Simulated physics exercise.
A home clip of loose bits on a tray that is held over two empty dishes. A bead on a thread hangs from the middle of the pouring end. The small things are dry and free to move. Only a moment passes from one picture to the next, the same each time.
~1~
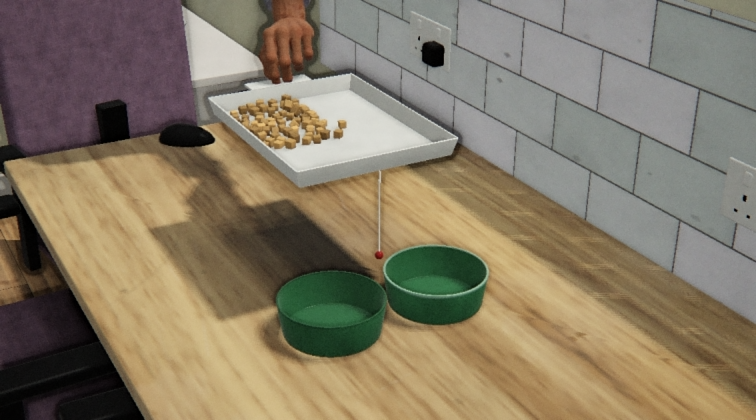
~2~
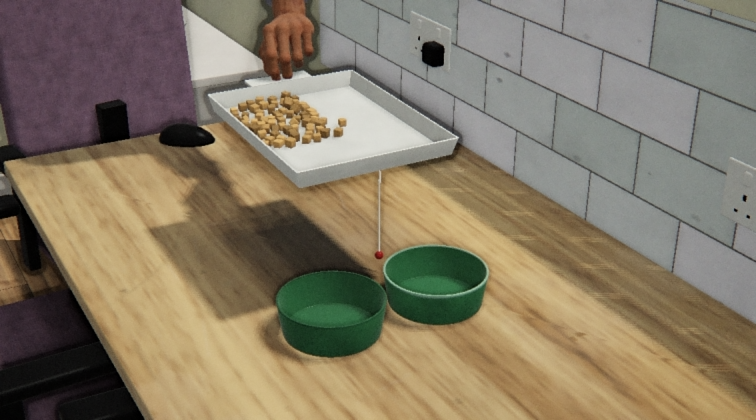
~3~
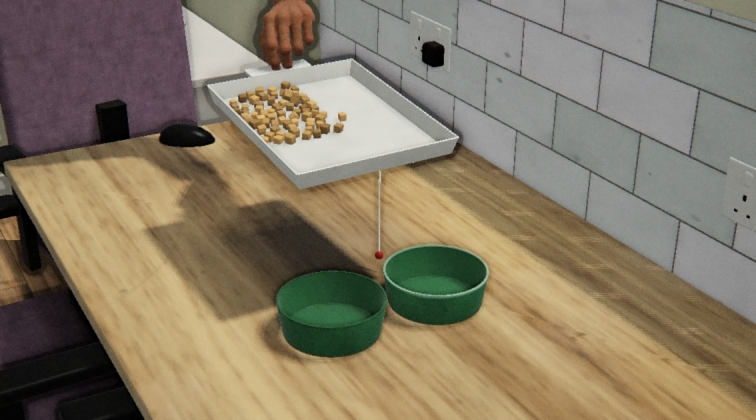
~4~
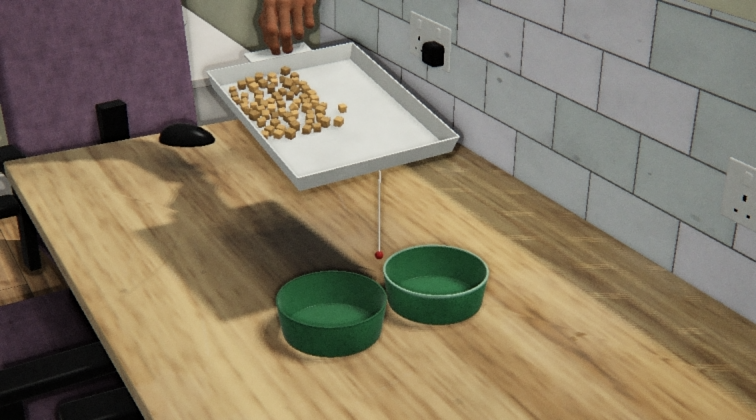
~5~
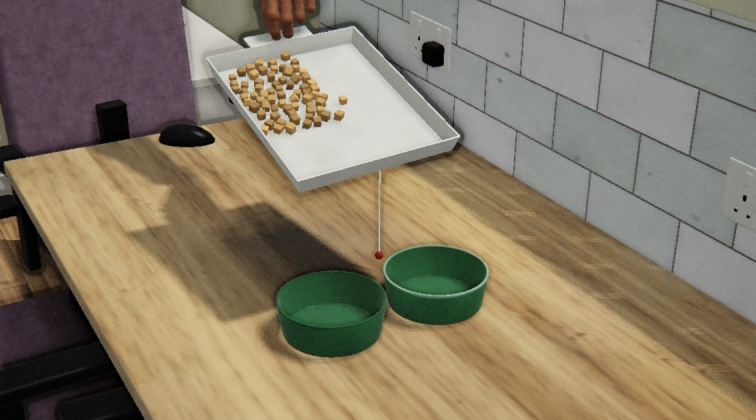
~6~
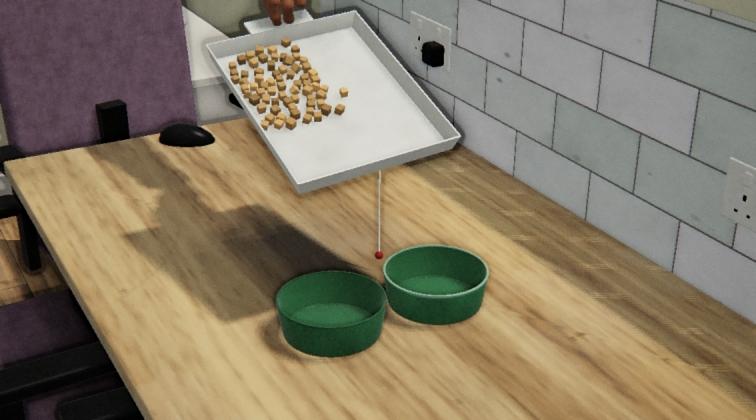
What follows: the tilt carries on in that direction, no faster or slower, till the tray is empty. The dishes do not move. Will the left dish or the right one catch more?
More goes to the left-hand dish.
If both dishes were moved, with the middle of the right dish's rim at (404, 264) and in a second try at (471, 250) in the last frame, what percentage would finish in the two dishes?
First some 70, then 40 per cent.
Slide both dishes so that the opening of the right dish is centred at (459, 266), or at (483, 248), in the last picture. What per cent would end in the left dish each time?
Roughly 80 per cent, and 40 per cent.
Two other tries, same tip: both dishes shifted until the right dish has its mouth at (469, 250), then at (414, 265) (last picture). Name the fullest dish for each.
The first try: The left one. The second: The left dish.
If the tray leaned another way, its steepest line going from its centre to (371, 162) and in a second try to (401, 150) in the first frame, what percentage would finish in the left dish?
The first gives 50 %, the second 0 %.
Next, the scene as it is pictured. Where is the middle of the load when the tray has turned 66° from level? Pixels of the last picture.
Near (331, 157).
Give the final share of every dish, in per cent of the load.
For the left dish some 70 %, for the right dish some 20 %.
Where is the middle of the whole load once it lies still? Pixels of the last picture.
Close to (341, 326).
Soon, tray tipped steeply; nearly all on the tray; a stray few in the air.
A while on, tray tipped past a quarter turn; about two thirds on the tray; about a quarter in the left dish; a small part in the right dish; a small part outside both; a small part in the air.
Towards the end, tray tipped past a quarter turn; most in the left dish; a small part in the right dish; a small part outside both.
Finally, tray tipped past a quarter turn; most in the left dish; a small part in the right dish; a small part outside both.
